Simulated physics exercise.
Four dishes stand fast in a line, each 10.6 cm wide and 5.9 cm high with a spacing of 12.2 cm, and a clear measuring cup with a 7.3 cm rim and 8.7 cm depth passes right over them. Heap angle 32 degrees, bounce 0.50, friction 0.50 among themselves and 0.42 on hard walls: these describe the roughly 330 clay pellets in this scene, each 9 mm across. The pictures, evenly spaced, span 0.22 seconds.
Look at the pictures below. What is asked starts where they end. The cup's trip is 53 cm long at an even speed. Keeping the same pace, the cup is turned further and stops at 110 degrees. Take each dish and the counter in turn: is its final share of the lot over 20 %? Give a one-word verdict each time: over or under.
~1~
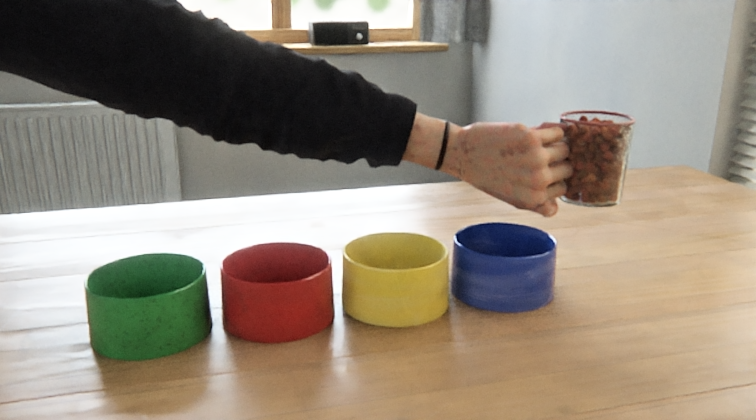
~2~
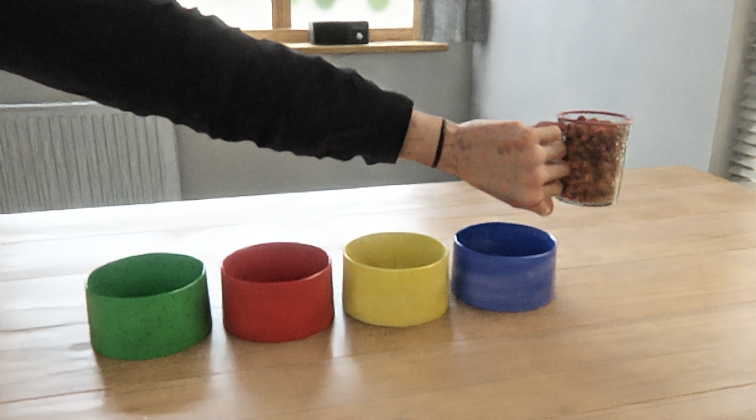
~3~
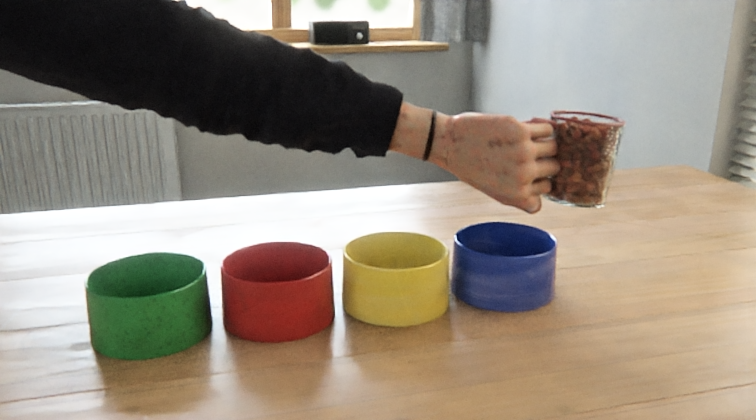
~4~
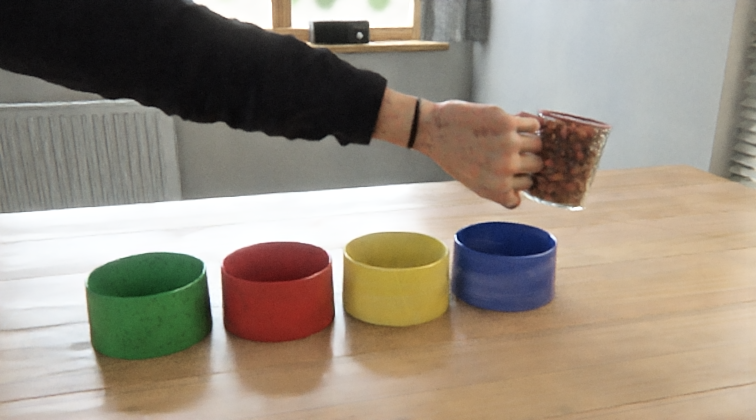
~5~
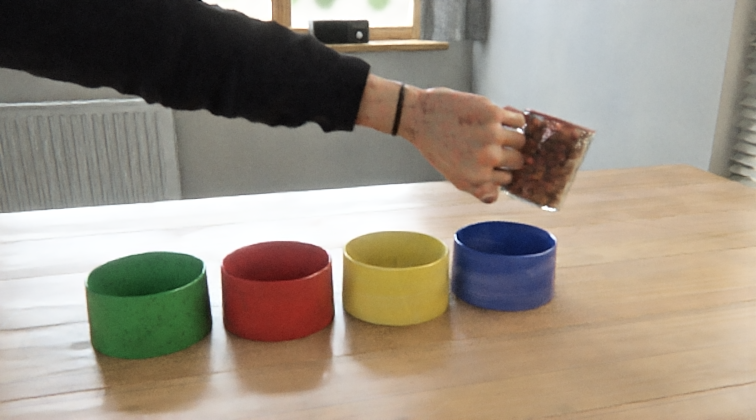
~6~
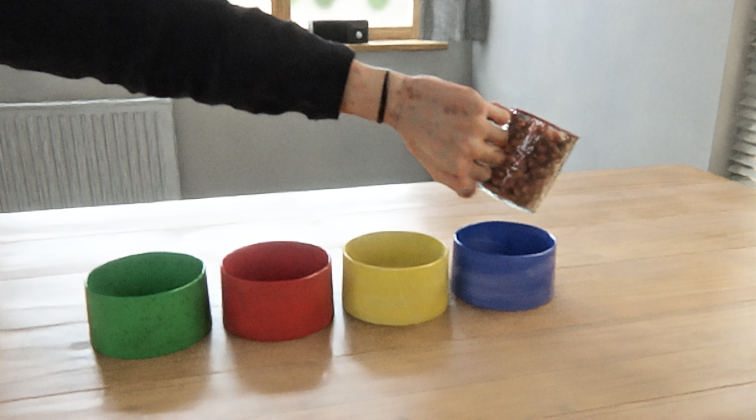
Verdicts: Red dish over, blue dish under, green dish over, yellow dish under, counter under.
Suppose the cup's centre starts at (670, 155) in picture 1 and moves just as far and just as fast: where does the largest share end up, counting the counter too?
Largest amount ends at red.
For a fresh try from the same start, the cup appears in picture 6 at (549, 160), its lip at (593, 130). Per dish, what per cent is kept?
Red: 40 / blue: 0 / green: 20 / yellow: 20.
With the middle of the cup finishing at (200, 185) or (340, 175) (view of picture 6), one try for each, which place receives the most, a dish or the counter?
Try 1 - red; try 2 - yellow.
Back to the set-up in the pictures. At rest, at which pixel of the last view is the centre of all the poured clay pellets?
About (219, 311).
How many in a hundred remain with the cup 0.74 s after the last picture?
About 50 %.
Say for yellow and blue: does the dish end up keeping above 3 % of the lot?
Checking yellow: It clears; checking blue: It falls short.
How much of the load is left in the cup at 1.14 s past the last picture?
Some 20 per cent of the load.
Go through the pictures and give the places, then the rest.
The first frame shows cup at (593, 158), tilt 0 degrees, lip at (628, 116), moved 0.0 cm; middle of the pieces at (594, 163); blue dish at (505, 240); yellow dish at (396, 250); red dish at (277, 262); green dish at (146, 275).
The second frame shows cup at (590, 158), tilt 1 degrees, lip at (625, 117), moved 0.4 cm; middle of the pieces at (590, 163).
The third frame shows cup at (580, 159), tilt 5 degrees, lip at (618, 120), moved 1.6 cm; middle of the pieces at (580, 164).
The fourth frame shows cup at (563, 160), tilt 12 degrees, lip at (604, 125), moved 3.6 cm; middle of the pieces at (563, 165).
The fifth frame shows cup at (545, 160), tilt 19 degrees, lip at (589, 130), moved 5.7 cm; middle of the pieces at (544, 165).
The sixth frame shows cup at (525, 162), tilt 26 degrees, lip at (572, 137), moved 7.9 cm; middle of the pieces at (524, 167); blue dish at (505, 238); yellow dish at (395, 249); red dish at (276, 261); green dish at (146, 273).
Then, 0.45 s after the last picture, tilt 98 degrees; cup holds 90 %, yellow 5 %.
Then, 0.74 s after the last picture, tilt 110 degrees; cup holds 50 %, red 35 %, yellow 10 %.
Then, 1.14 s after the last picture, tilt 110 degrees; cup holds 20 %, red 35 %, green 25 %, yellow 10 %.
In the end, red 35 %, blue 0 %, green 45 %, yellow 10 %, counter 10 %.
